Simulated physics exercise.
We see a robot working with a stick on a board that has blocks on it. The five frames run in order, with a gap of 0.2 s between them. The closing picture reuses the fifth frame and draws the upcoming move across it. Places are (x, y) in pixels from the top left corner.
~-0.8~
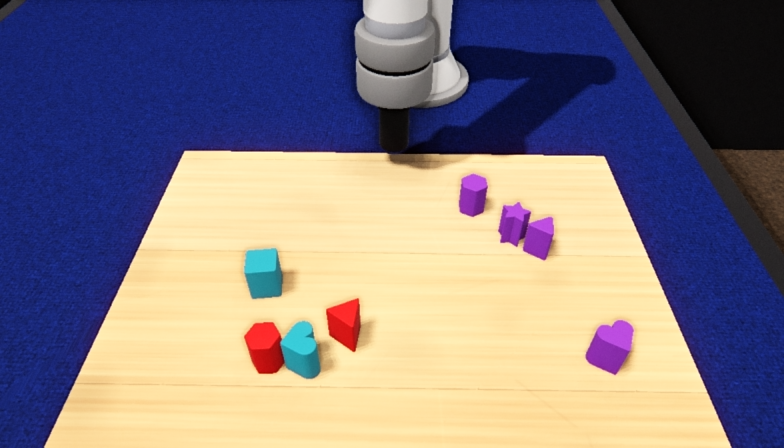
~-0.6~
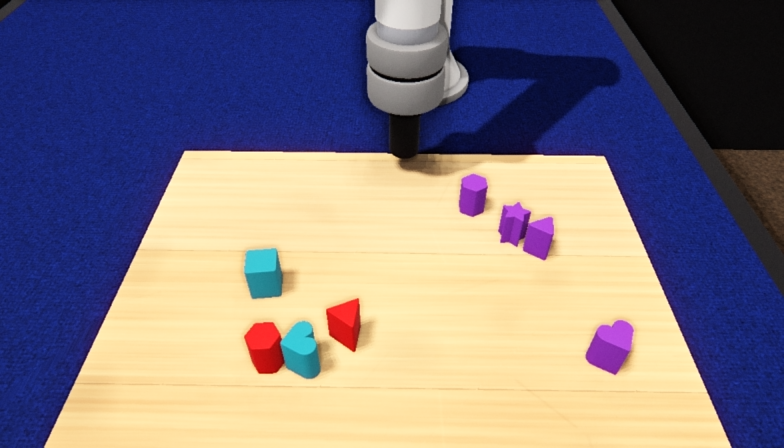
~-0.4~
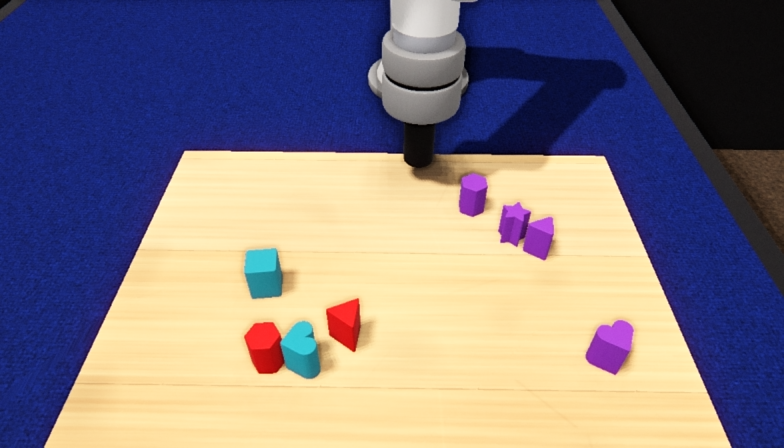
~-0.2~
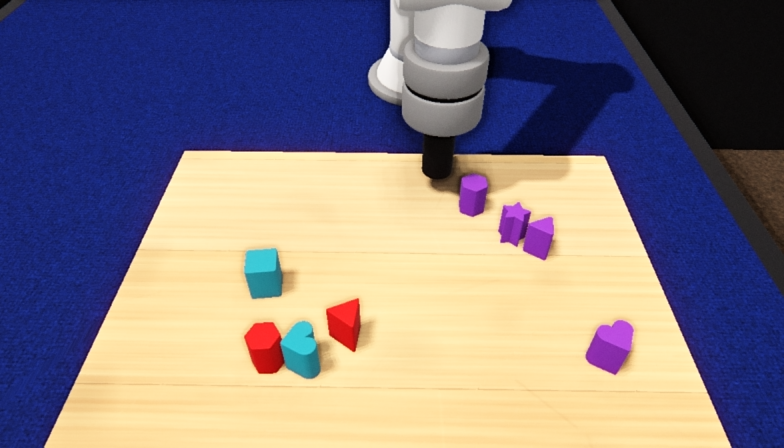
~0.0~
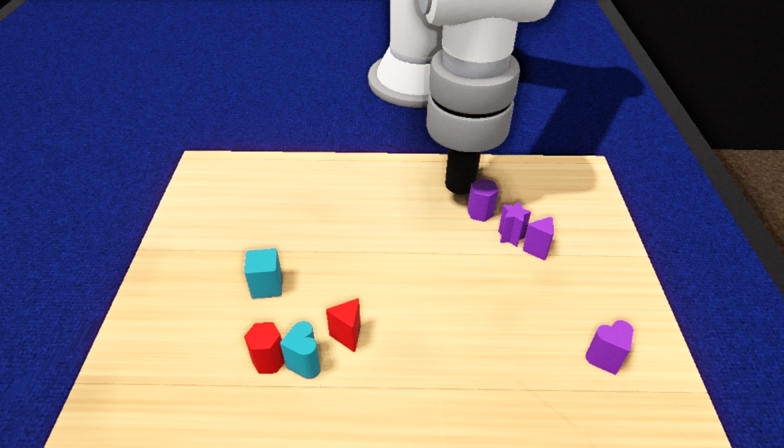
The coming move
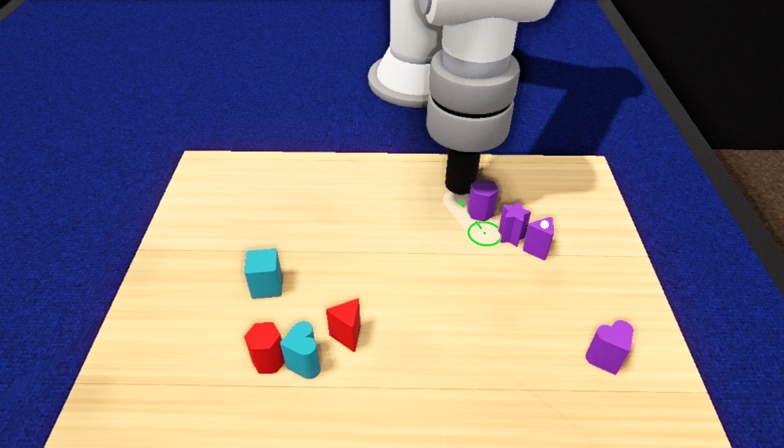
The video shows a robot arm above a wooden board with red, teal and purple blocks, moving its black stick right and slightly toward the viewer, then nudging the purple six-sided block a little toward the purple star-shaped block.
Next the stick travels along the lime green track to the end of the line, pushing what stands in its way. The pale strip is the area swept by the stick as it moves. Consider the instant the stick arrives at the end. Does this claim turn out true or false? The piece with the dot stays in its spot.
That statement is not accurate.
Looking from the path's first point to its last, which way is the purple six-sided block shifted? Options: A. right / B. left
I'll go with B - left.
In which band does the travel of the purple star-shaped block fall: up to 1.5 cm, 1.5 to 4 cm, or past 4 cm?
The block shifts between 1.5 and 4 cm.
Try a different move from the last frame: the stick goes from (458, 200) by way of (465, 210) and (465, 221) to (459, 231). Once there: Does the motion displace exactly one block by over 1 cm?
The answer is yes.
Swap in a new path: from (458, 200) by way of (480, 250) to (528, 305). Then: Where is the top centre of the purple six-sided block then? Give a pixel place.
At the end it should sit near (501, 198).
The drawn path runs straight from (458, 200) to (485, 233); the dot is on the purple triangular piece.
The first path, step by step. Halfway along, stick (474, 202); purple six-sided block (504, 199), turned 30° anticlockwise; purple star-shaped block (519, 213).
At the end, stick (488, 219); purple six-sided block (520, 210), turned 40° anticlockwise; purple star-shaped block (535, 226); purple triangular piece (557, 232), turned 35° anticlockwise.
